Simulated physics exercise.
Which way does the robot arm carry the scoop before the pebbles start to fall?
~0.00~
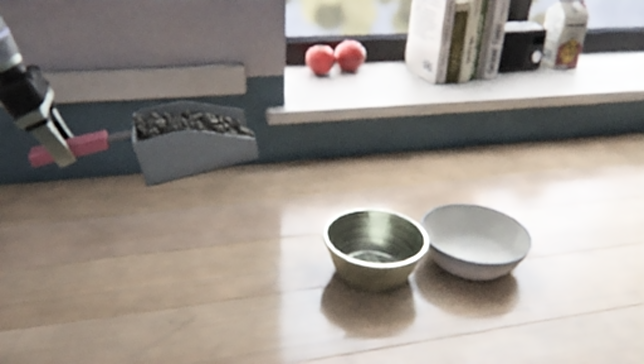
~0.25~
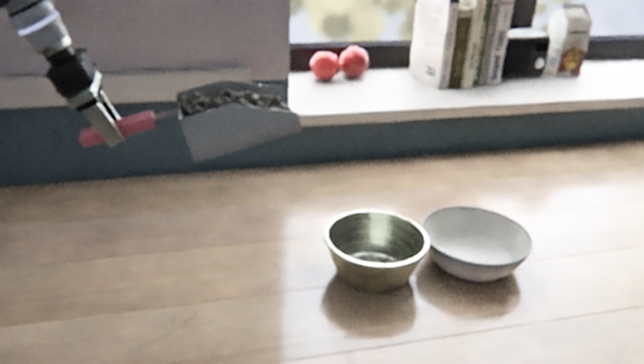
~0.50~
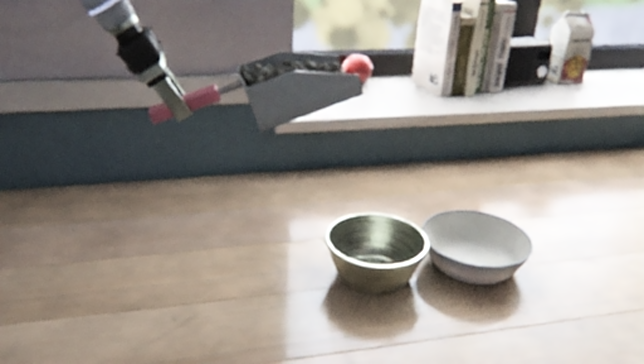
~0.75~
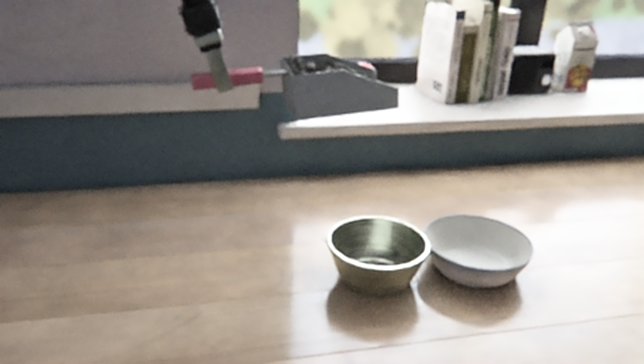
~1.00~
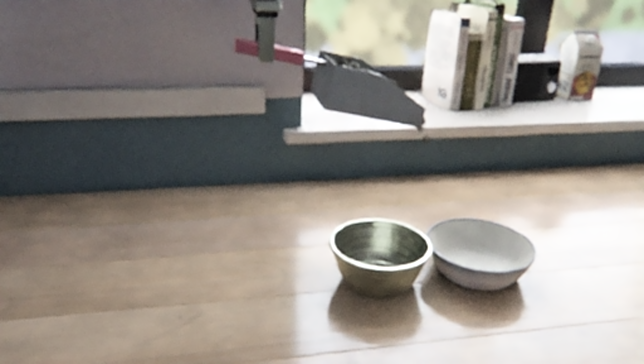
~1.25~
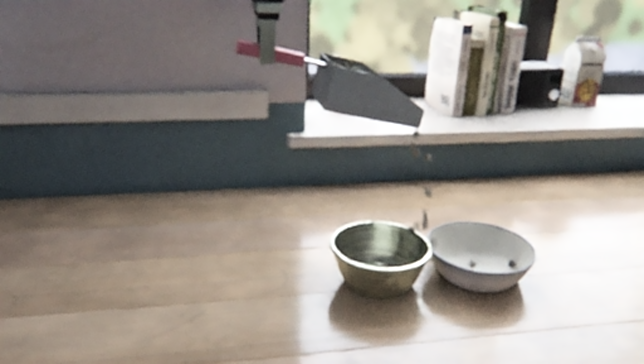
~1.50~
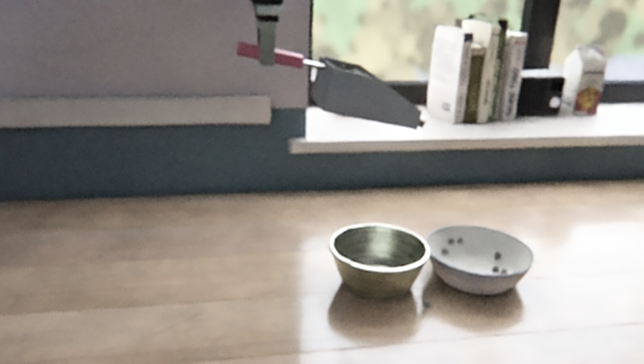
It carries the scoop to the right, from the left side of the view toward the space above the bowls.
